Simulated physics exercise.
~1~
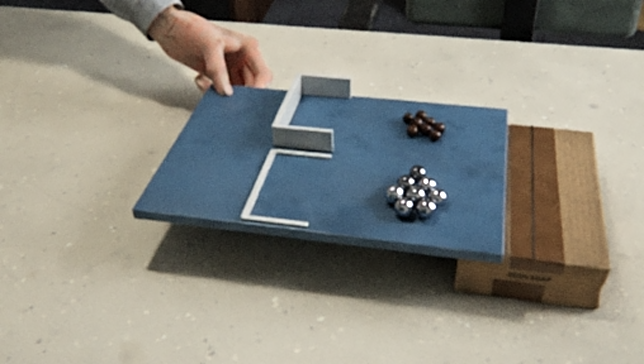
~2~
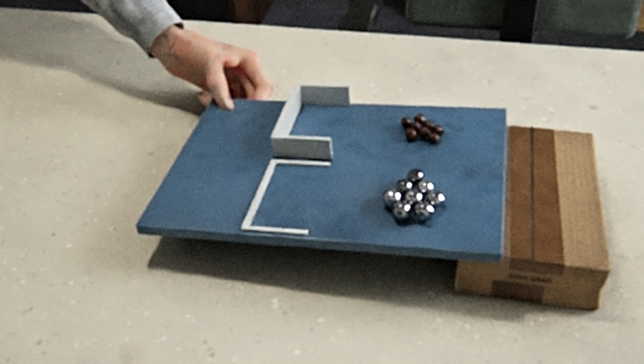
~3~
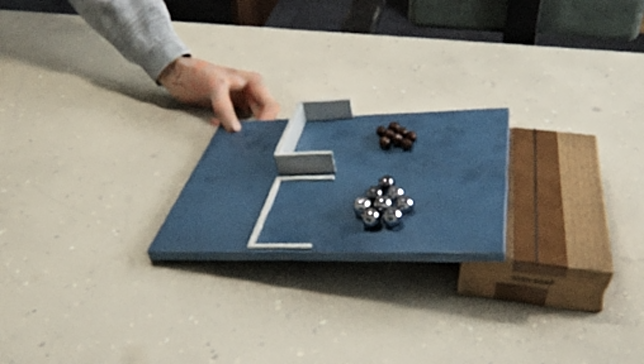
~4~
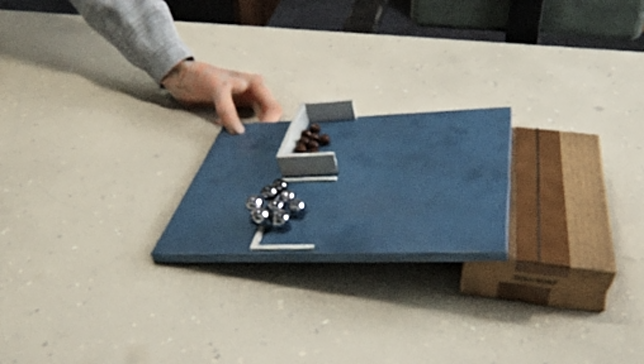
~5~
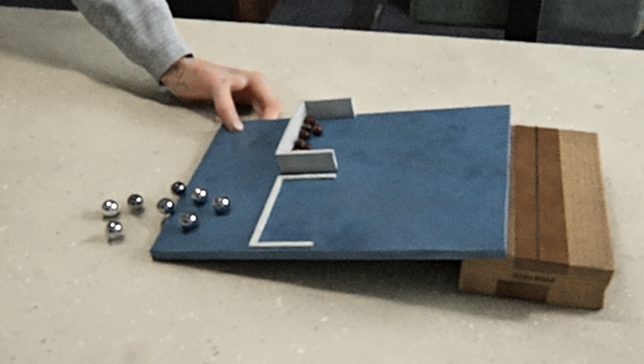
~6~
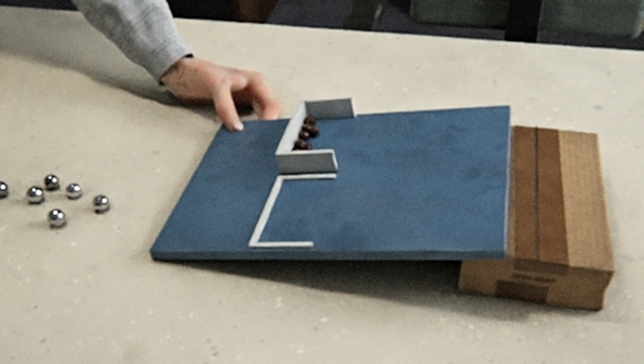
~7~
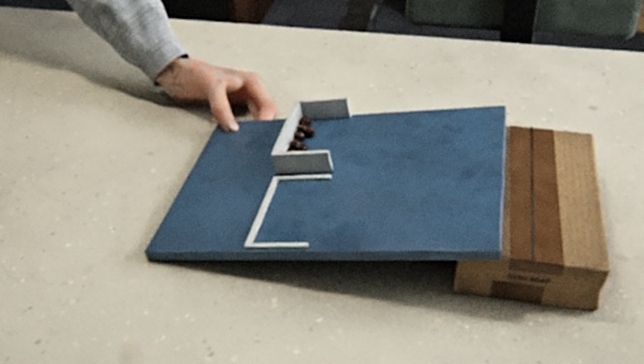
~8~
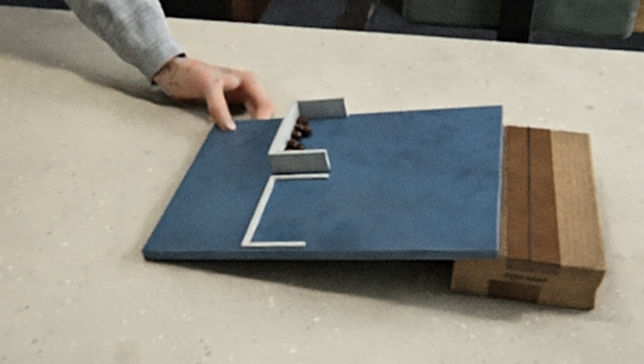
The video shows a hand lowering the left end of a blue board propped on a wooden box, sending two clusters of balls sliding left. The nearer silver balls pass over a low white strip and roll off out of view, while the farther dark brown ones stay gathered behind a taller strip.
